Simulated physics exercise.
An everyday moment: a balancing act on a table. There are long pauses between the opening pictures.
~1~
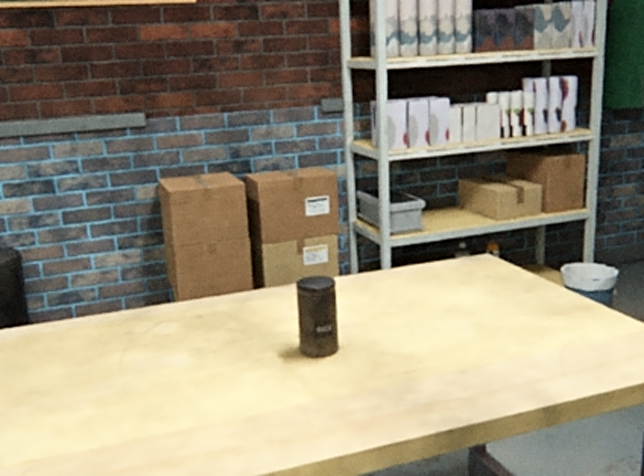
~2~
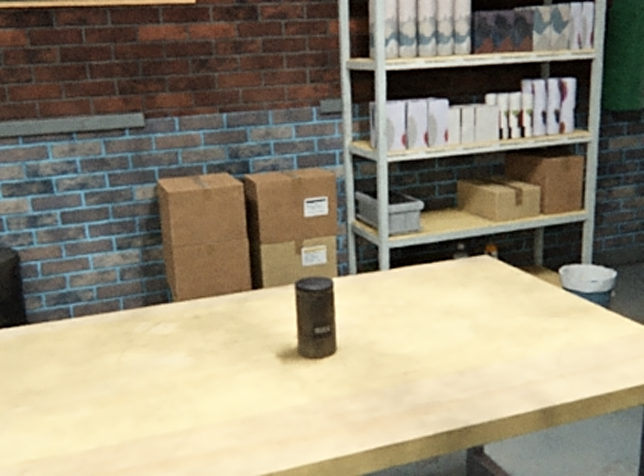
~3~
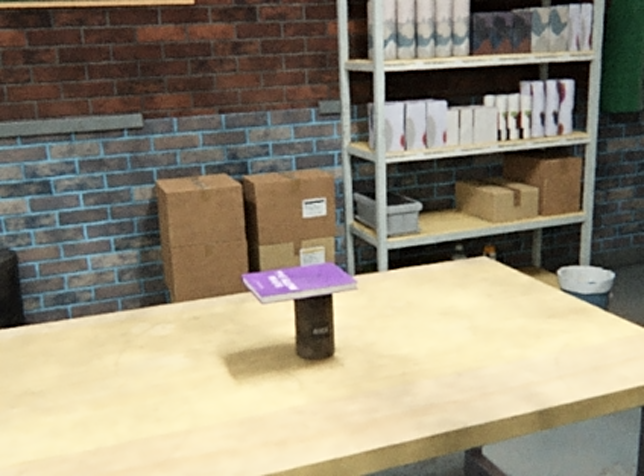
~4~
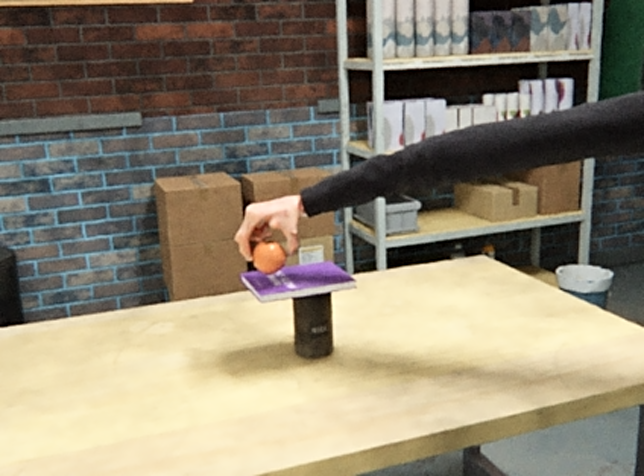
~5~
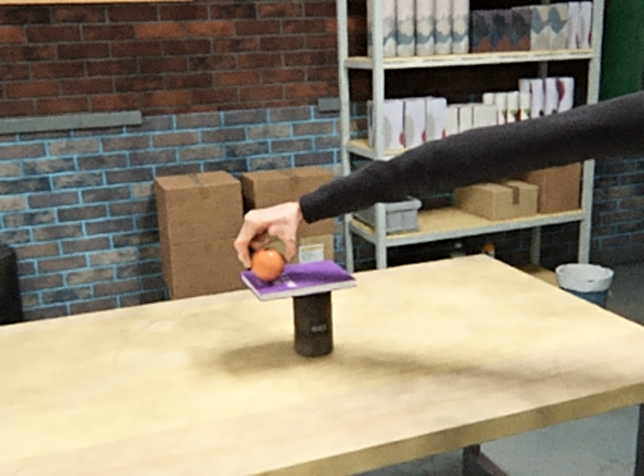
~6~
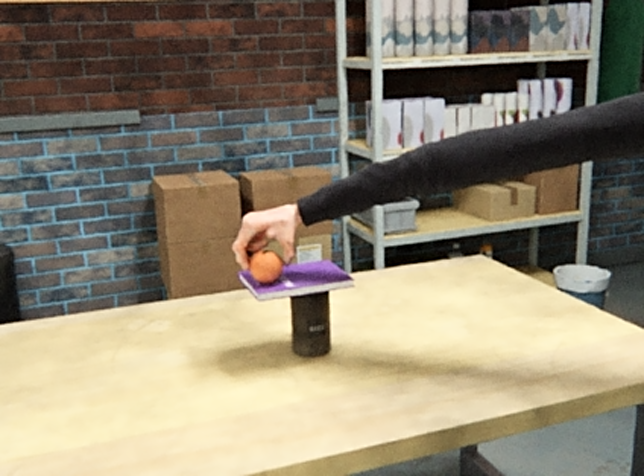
In this clip, a black jar stands alone on a table, then a purple book appears lying across its top. A hand reaches in from the right, lowers an orange tomato onto the book's left side and keeps holding it there.
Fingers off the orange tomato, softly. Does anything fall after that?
It comes apart.
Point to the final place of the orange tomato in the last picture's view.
Near (241, 353).
Then, 0.40 s later than the last frame, orange tomato and purple book now fallen.
Then, 0.50 s later than the last frame, things are still on the move.
Then, 0.70 s later than the last frame, as before.
When it is over, fallen, orange tomato and purple book; black jar as before. End places, in pixels of the last picture, orange tomato near (241, 353). The stack gives way.
